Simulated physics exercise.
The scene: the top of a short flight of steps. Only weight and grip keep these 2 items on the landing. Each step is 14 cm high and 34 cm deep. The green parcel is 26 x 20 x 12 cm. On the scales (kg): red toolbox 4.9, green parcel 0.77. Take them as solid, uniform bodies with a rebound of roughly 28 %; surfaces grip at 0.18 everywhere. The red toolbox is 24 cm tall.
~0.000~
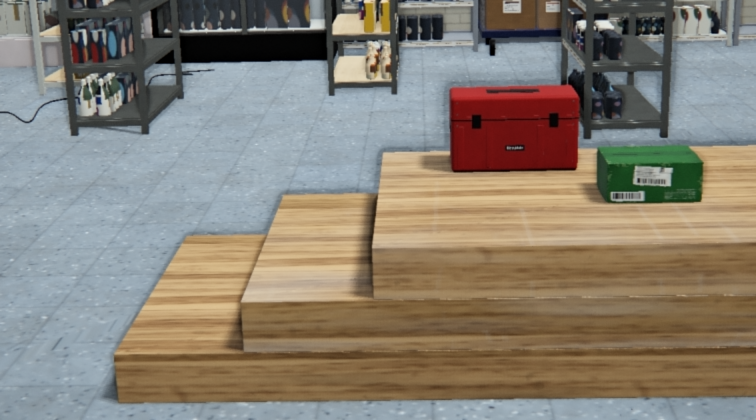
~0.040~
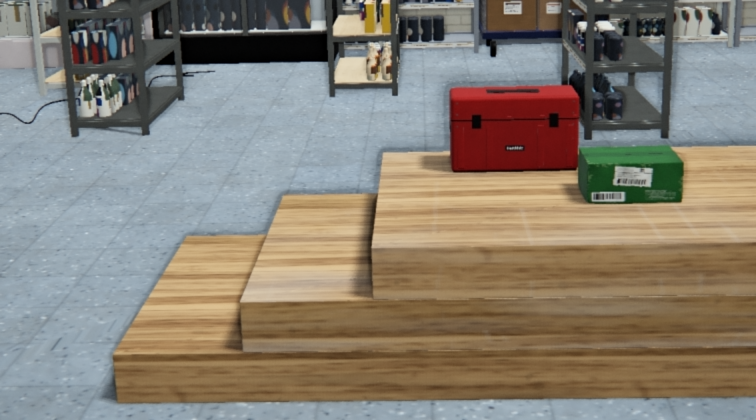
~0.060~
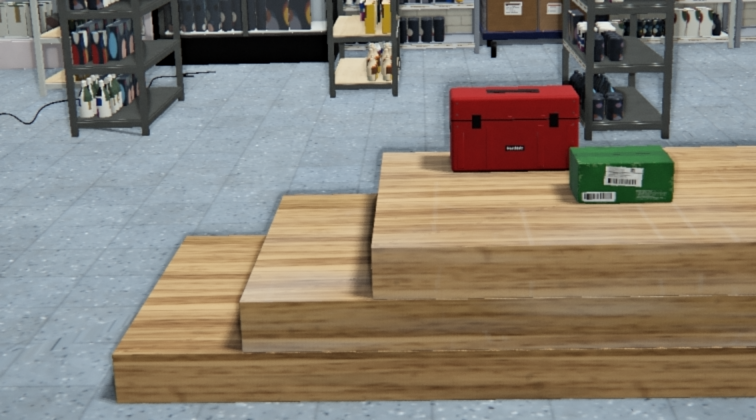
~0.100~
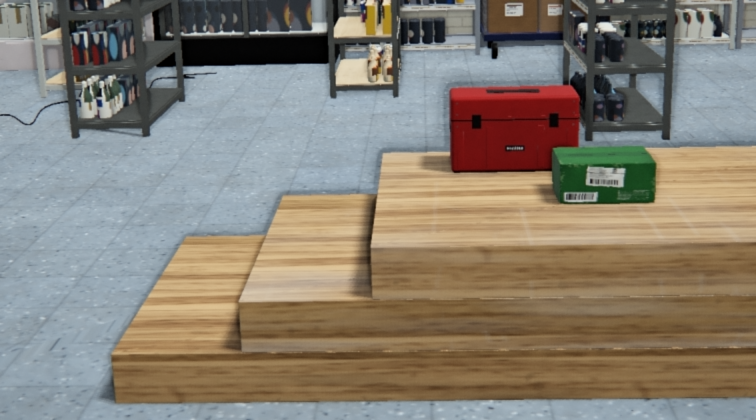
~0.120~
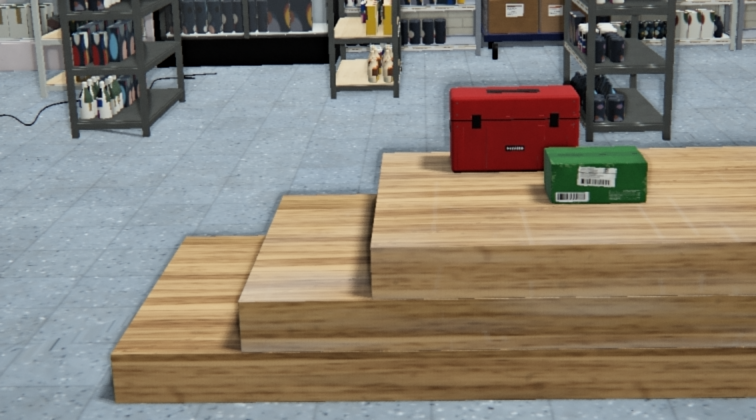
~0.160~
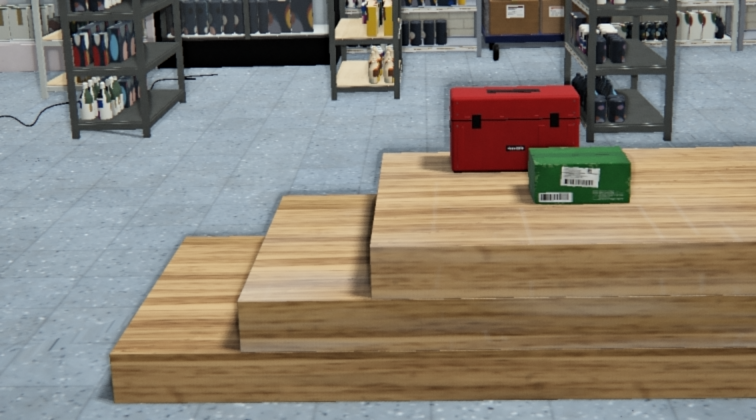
A green parcel slides left along the wooden top step, passing in front of a red toolbox.
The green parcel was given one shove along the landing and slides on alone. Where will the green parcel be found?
Resting place: On the landing.
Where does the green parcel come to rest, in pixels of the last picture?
Around (455, 177).
Around 0.26 s, 47 cm to the first step; green parcel near (542, 175).
Around 0.46 s, 32 cm to the first step; green parcel near (488, 176).
Finally (1.1 s), 22 cm to the first step; red toolbox still in place (within 12 cm). Final places as that camera would see them, green parcel near (455, 177).
